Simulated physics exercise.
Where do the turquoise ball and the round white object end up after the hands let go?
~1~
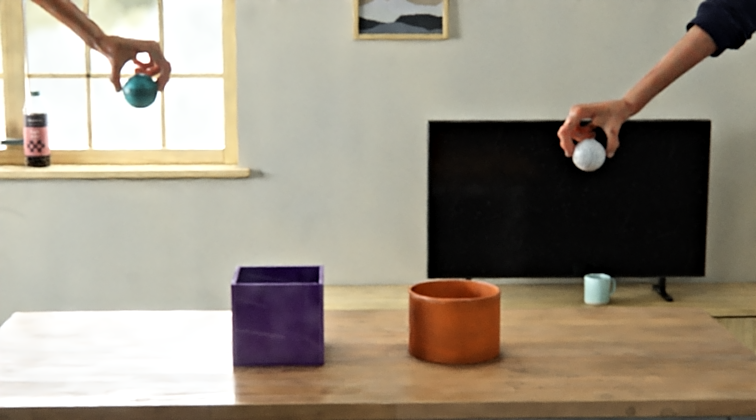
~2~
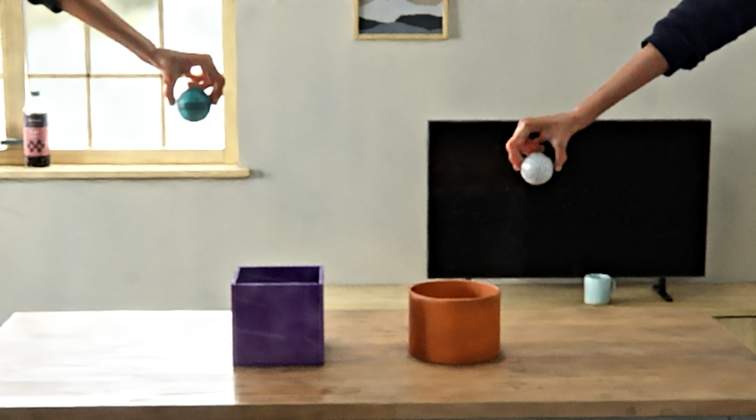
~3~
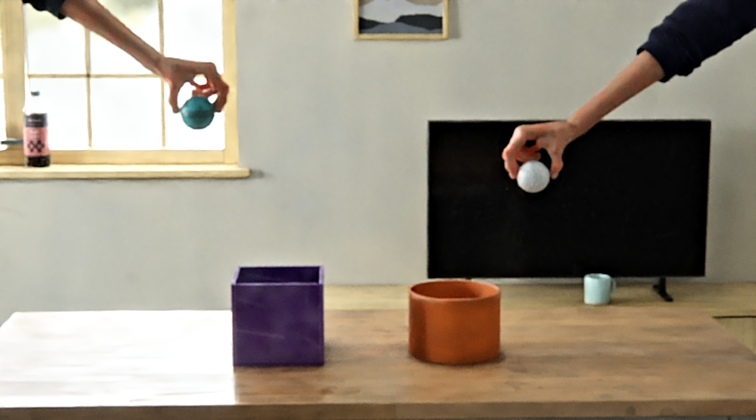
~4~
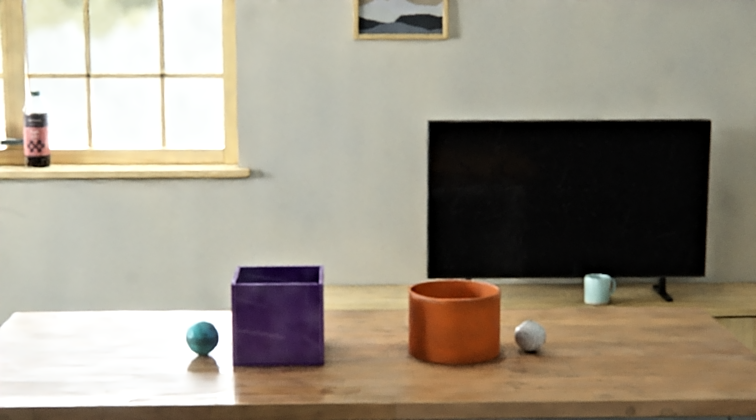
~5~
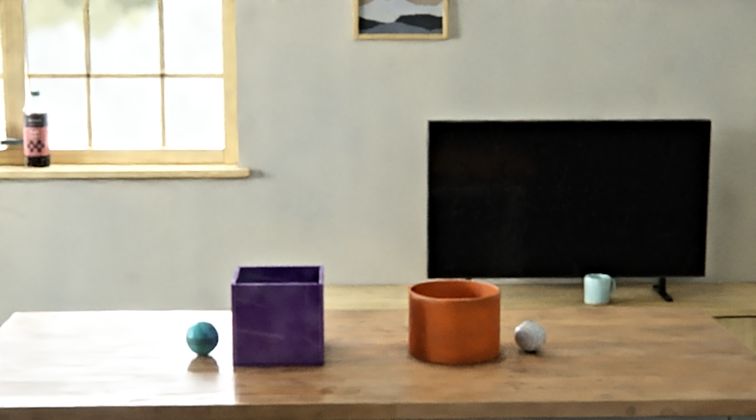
Both miss the containers and end up on the table. The turquoise ball rests to the left of the purple container, and the round white object rests to the right of the orange one.
